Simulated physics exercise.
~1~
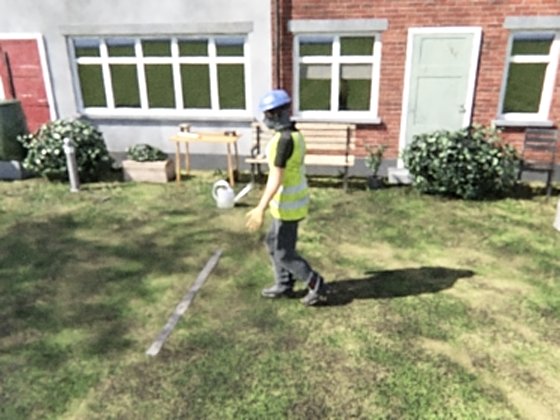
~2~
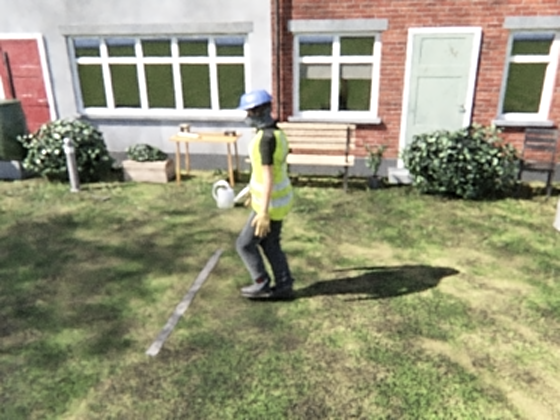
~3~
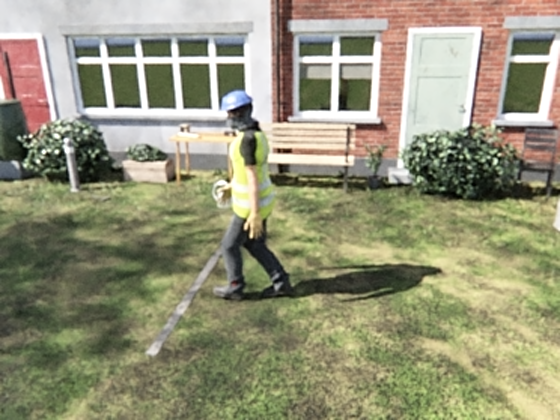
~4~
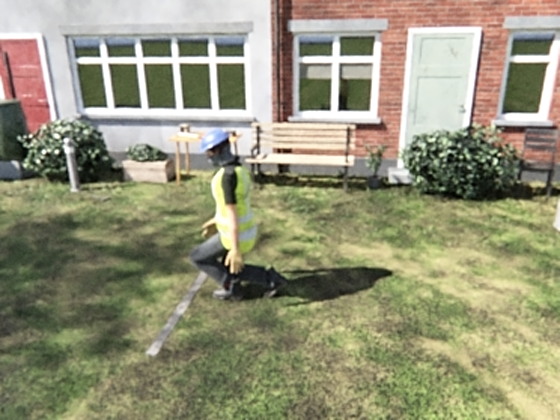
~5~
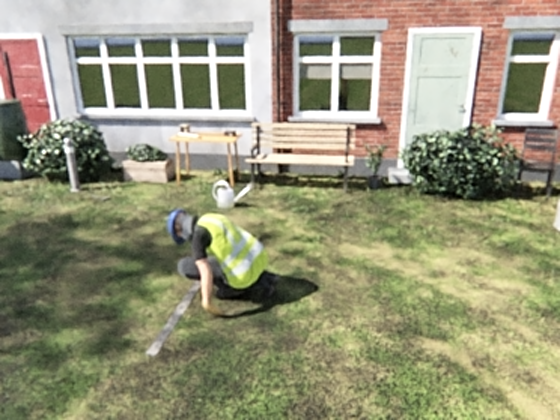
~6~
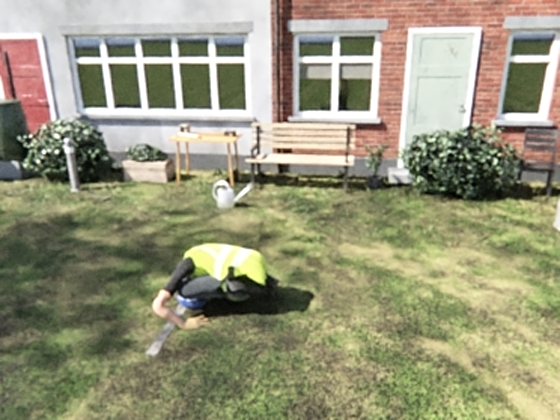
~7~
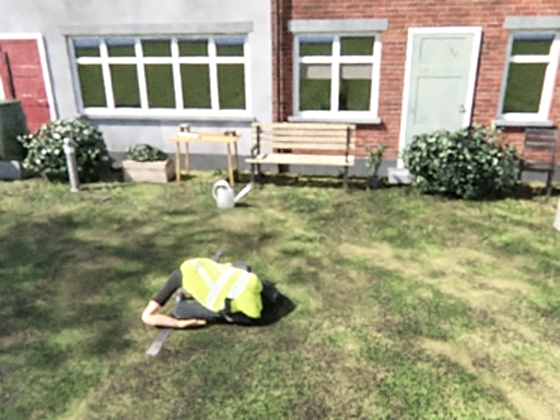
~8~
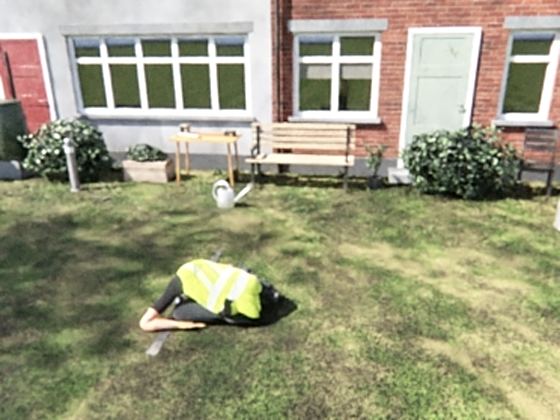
A person in a yellow vest walks left, kneels, and curls face down on the grass.
